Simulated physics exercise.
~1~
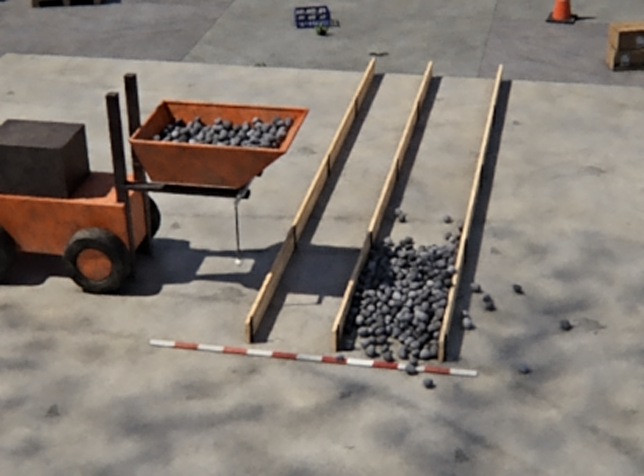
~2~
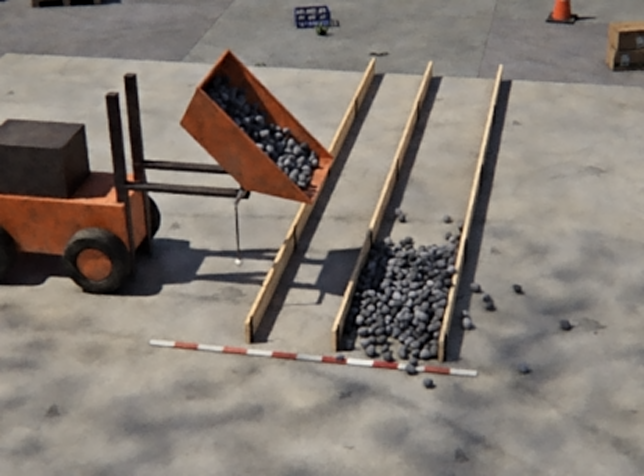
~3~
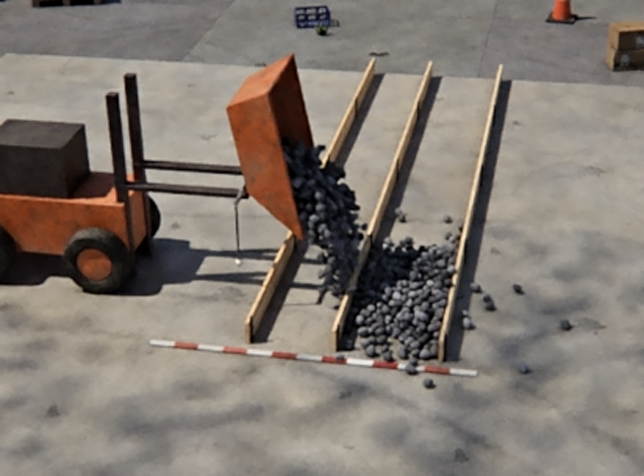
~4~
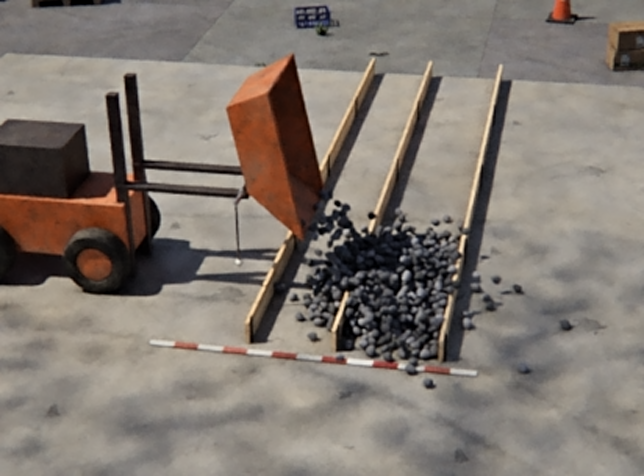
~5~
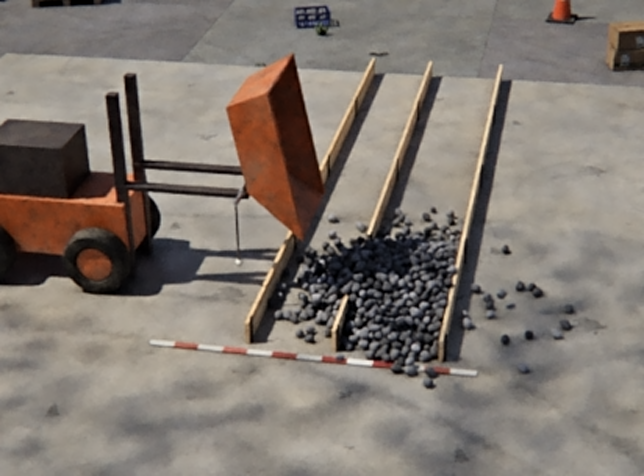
An orange skip on a fork truck tipped steeply to the right and poured its dark grey stones between the wooden planks, where most joined the heap already in the far bay, some settled in the near one, and a few rolled past the last board.
